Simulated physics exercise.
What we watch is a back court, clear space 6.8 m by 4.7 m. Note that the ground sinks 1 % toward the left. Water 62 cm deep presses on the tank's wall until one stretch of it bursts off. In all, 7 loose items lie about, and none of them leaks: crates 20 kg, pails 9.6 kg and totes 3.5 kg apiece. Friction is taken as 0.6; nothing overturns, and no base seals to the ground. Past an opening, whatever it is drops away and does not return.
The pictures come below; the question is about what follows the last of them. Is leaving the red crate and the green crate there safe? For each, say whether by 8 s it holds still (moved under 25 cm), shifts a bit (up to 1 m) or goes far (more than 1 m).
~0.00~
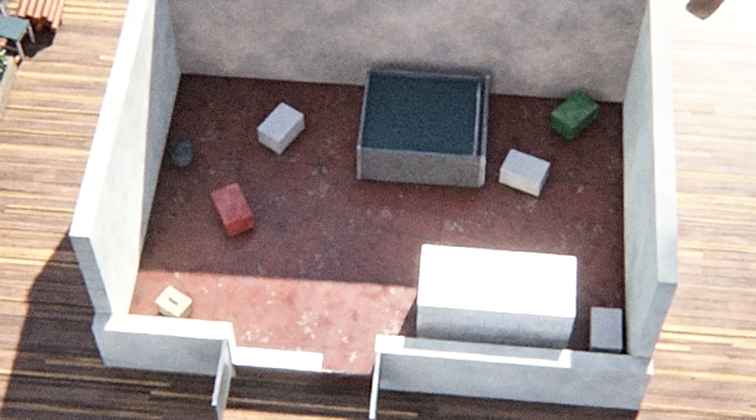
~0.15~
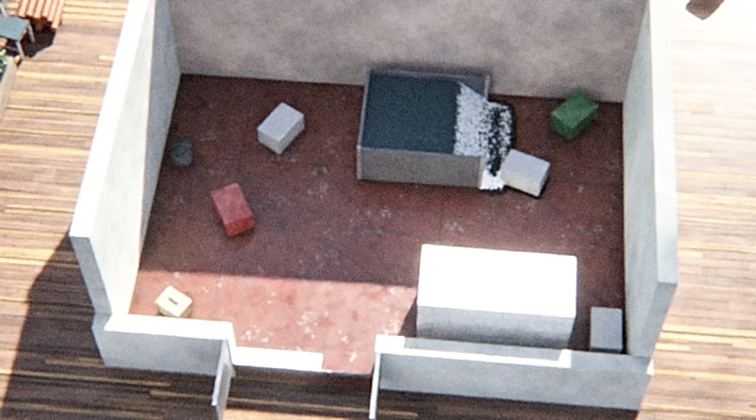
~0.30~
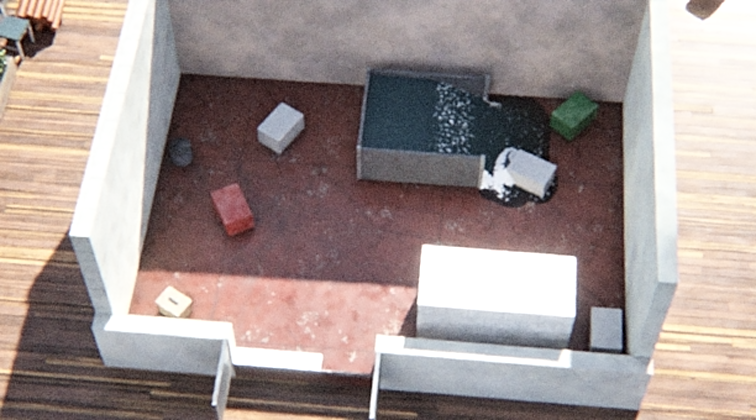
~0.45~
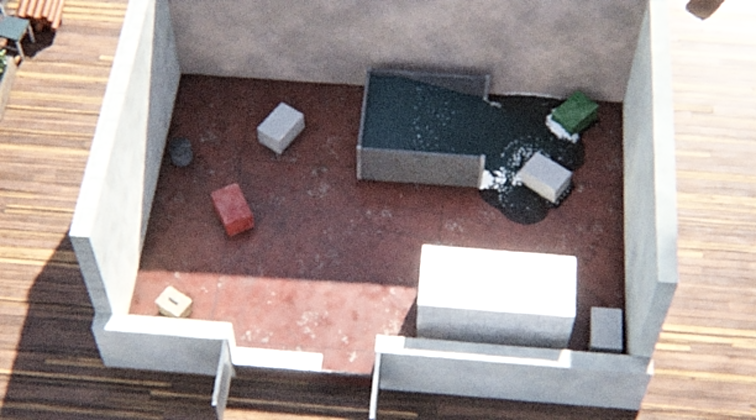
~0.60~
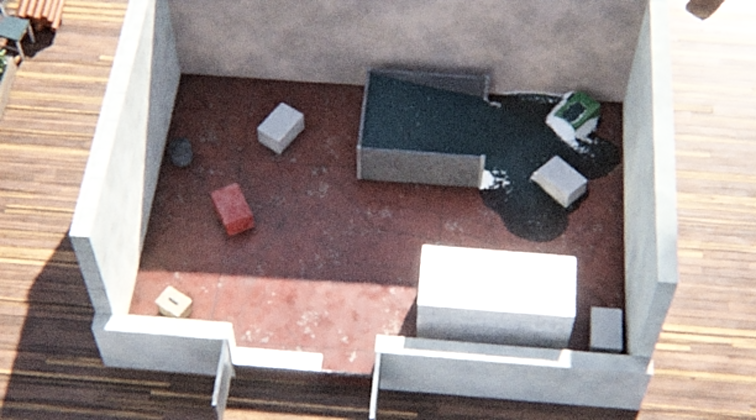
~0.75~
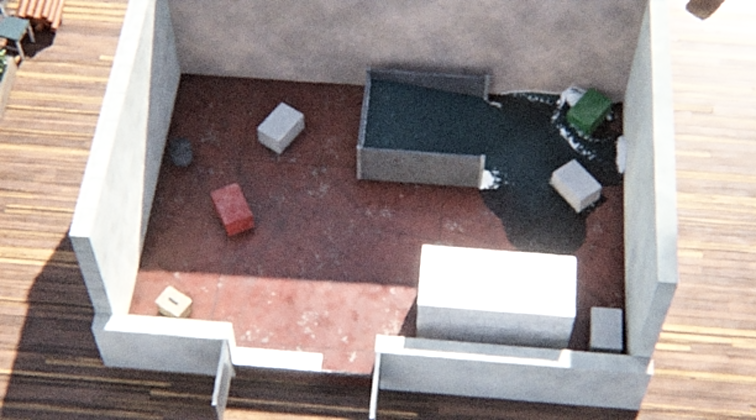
The red crate ought to stand firm; the green crate ought to be borne away.
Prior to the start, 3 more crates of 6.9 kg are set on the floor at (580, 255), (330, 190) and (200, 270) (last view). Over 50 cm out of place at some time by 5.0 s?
From first to last: Surpasses it, does not reach it, does not reach it.
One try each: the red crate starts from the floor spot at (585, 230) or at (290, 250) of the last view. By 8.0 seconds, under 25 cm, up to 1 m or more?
From the first spot it drifts partway, and from the second it does not really budge.
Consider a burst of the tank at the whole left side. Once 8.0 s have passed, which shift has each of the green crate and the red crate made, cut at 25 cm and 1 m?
The green crate remains where it was; the red crate is swept a long way.
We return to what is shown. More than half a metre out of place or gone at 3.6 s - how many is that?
By that point, 2.
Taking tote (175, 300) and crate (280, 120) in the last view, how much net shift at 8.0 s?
30 cm and 0 cm, respectively.
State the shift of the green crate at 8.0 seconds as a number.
Roughly 350 centimetres.
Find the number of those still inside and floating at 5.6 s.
3 at that moment.
After 1.6 s the red crate is near (231, 204), 0.0 m from its start, aground; the green crate is near (604, 114), 0.5 m from its start, afloat; 0 of 7 are out; 2 afloat.
After 3.6 s the red crate is near (231, 204), 0.0 m from its start, aground; the green crate is near (554, 239), 2.3 m from its start, afloat; 0 of 7 are out; 3 afloat.
After 5.6 s the red crate is near (231, 204), 0.0 m from its start, aground; the green crate is near (463, 260), 3.1 m from its start, afloat; 0 of 7 are out; 3 afloat.
After 8.0 s the red crate is near (231, 204), 0.0 m from its start, aground; the green crate is near (389, 255), 3.7 m from its start, aground; 0 of 7 are out; 1 afloat.
